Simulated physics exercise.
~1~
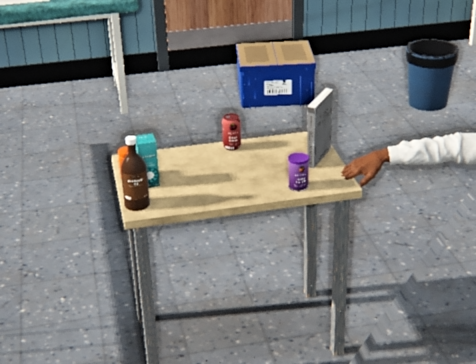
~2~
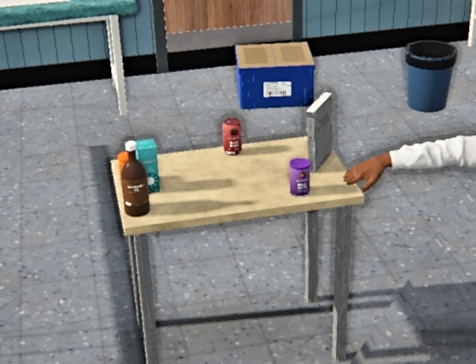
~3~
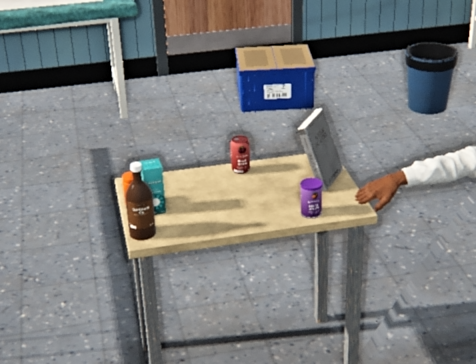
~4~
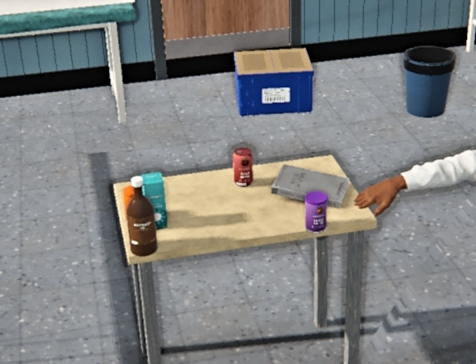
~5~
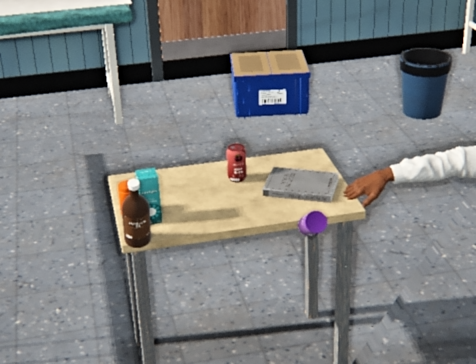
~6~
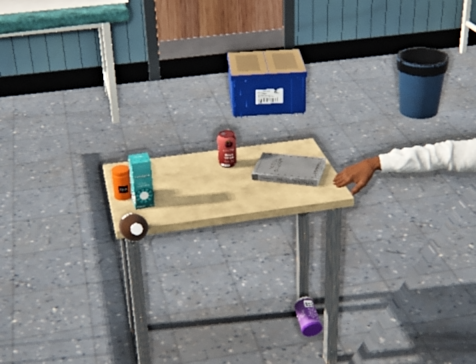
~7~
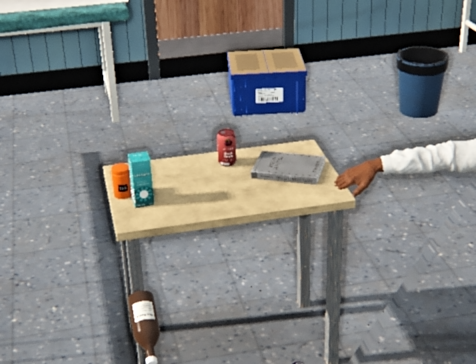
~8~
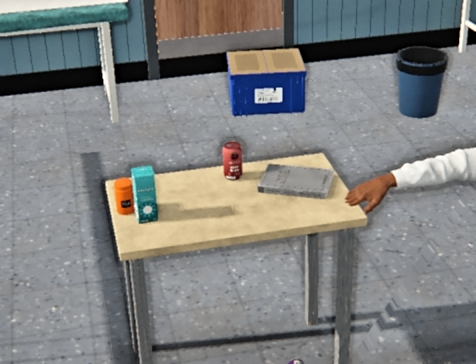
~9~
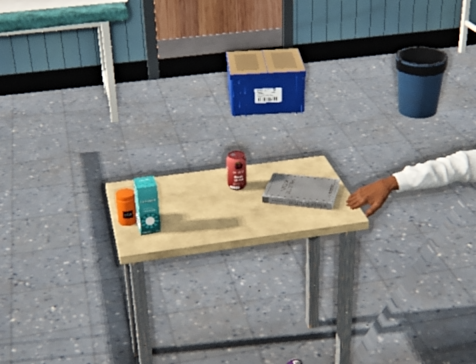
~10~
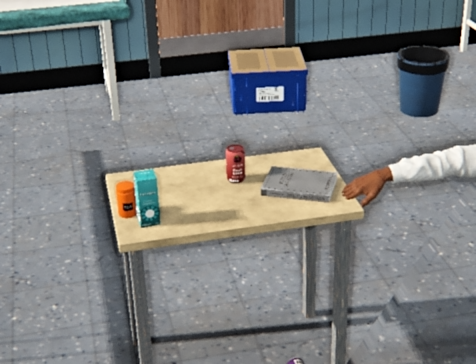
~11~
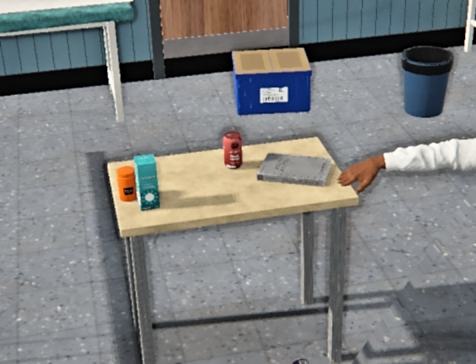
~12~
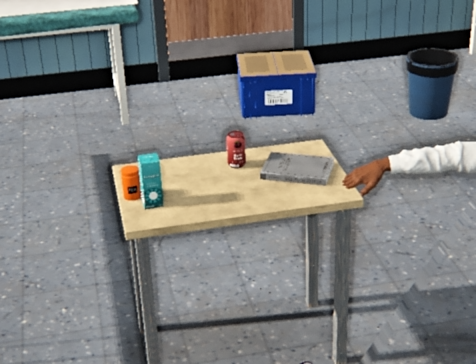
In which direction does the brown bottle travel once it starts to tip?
The brown bottle moves down, dropping over the near edge of the table towards the floor.
